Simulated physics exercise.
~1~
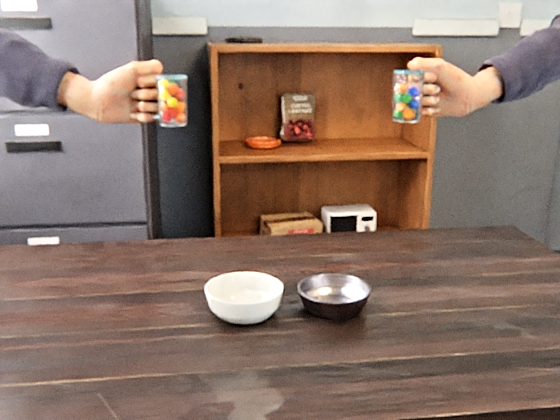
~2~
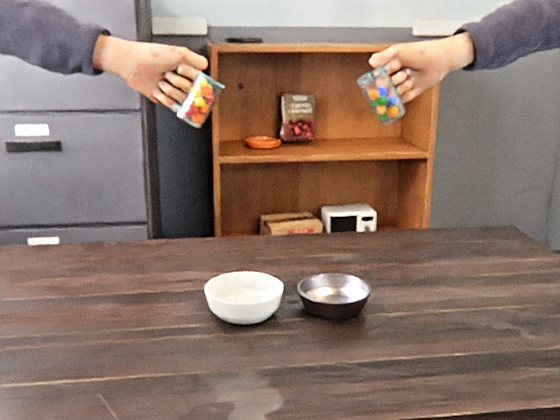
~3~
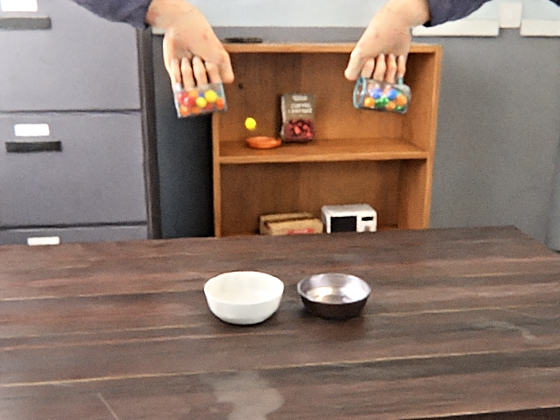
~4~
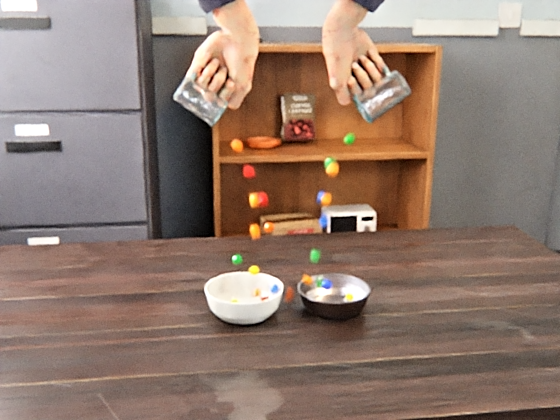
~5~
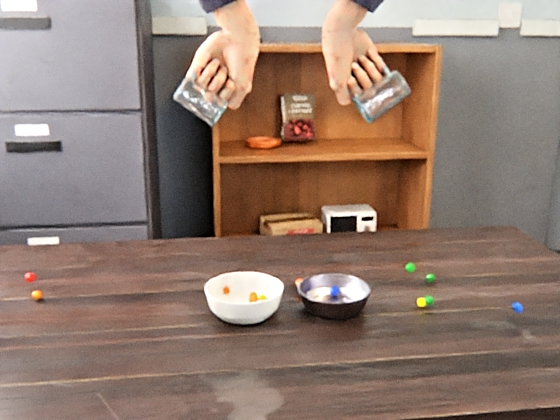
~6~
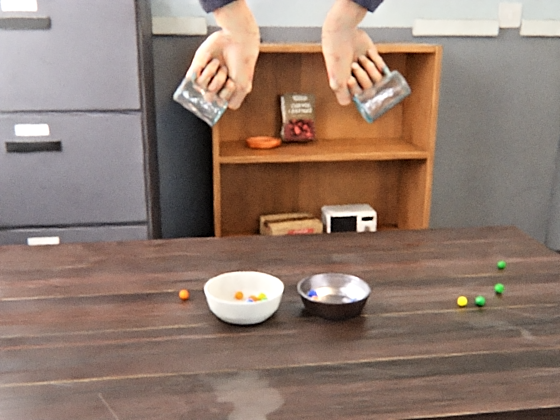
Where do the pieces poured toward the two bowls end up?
Some pieces stay in each bowl, but both pours lose some pieces outside the bowls, and stray ones end up on the table.
